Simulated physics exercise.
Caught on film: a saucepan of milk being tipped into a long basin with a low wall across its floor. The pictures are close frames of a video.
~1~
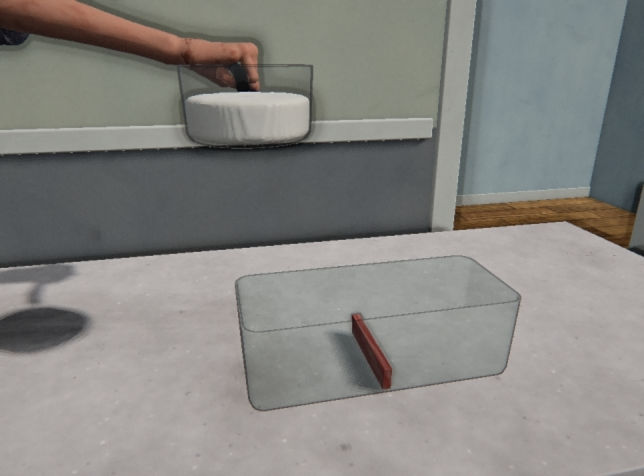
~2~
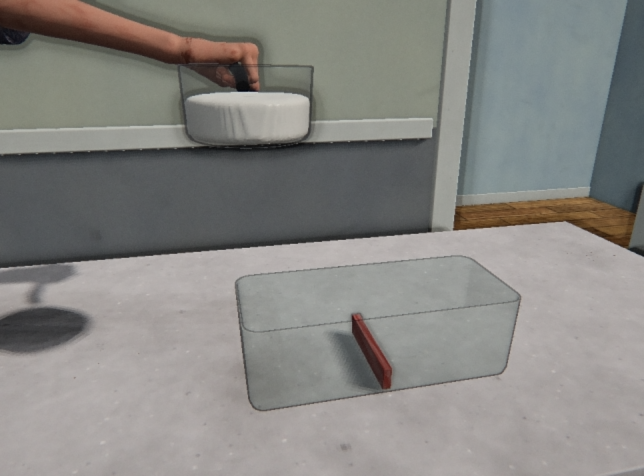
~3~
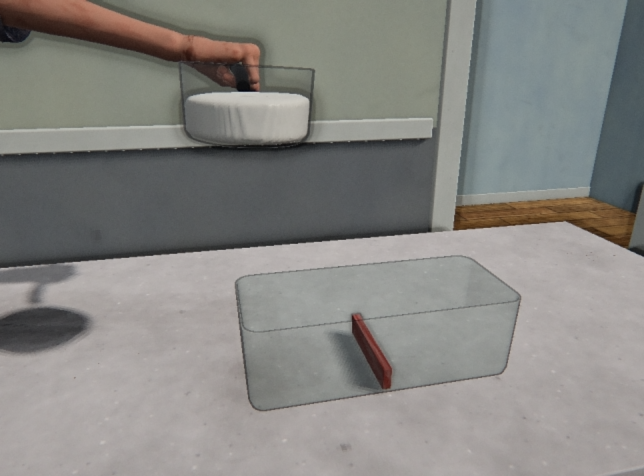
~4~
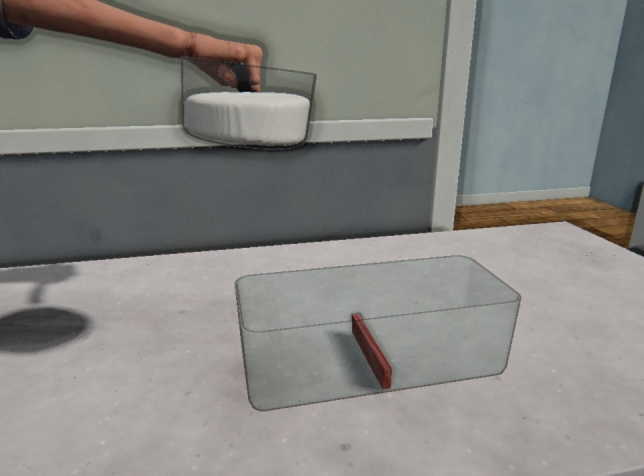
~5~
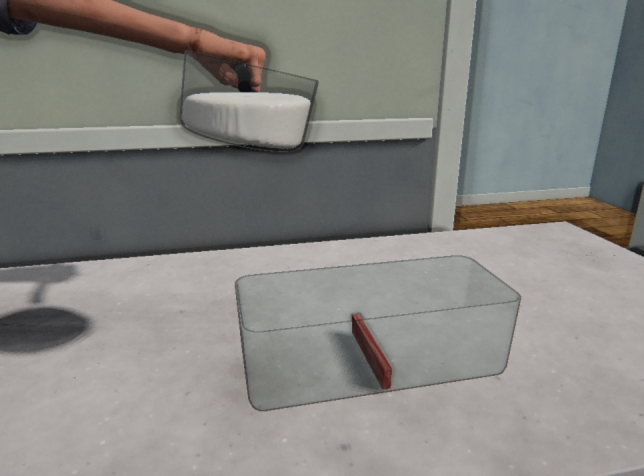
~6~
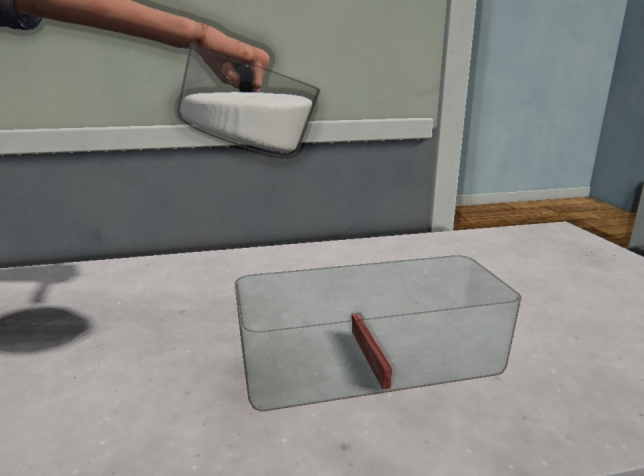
A hand held a clear saucepan of milk above and behind a long, clear basin with a low red wall across its floor, then slowly tilted the pan a little to the right.
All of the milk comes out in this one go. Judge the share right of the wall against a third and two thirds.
It comes to between a third and two thirds.
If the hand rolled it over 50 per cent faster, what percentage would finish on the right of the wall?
Roughly 35 in a hundred.
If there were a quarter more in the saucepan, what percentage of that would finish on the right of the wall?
It comes to 55 per cent or so.
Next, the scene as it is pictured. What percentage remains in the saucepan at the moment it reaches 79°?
About 50 per cent.
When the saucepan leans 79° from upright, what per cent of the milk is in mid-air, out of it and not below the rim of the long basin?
It comes to 45 per cent or so.
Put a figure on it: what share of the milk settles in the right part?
About 45 per cent.
A moment on, the saucepan is tipped on its side and 50 per cent is still to pour, 6 is left of the wall and 1 right of it.
Next, the saucepan is tipped right over and 5 per cent is still to pour, 39 is left of the wall and 39 right of it.
Then the saucepan is tipped right over and 0 per cent is still to pour, 55 is left of the wall and 43 right of it.
Later the saucepan is tipped right over and 0 per cent is still to pour, 55 is left of the wall and 43 right of it.
Finally, 55 per cent lies left of the wall, 43 right of it and 2 outside.
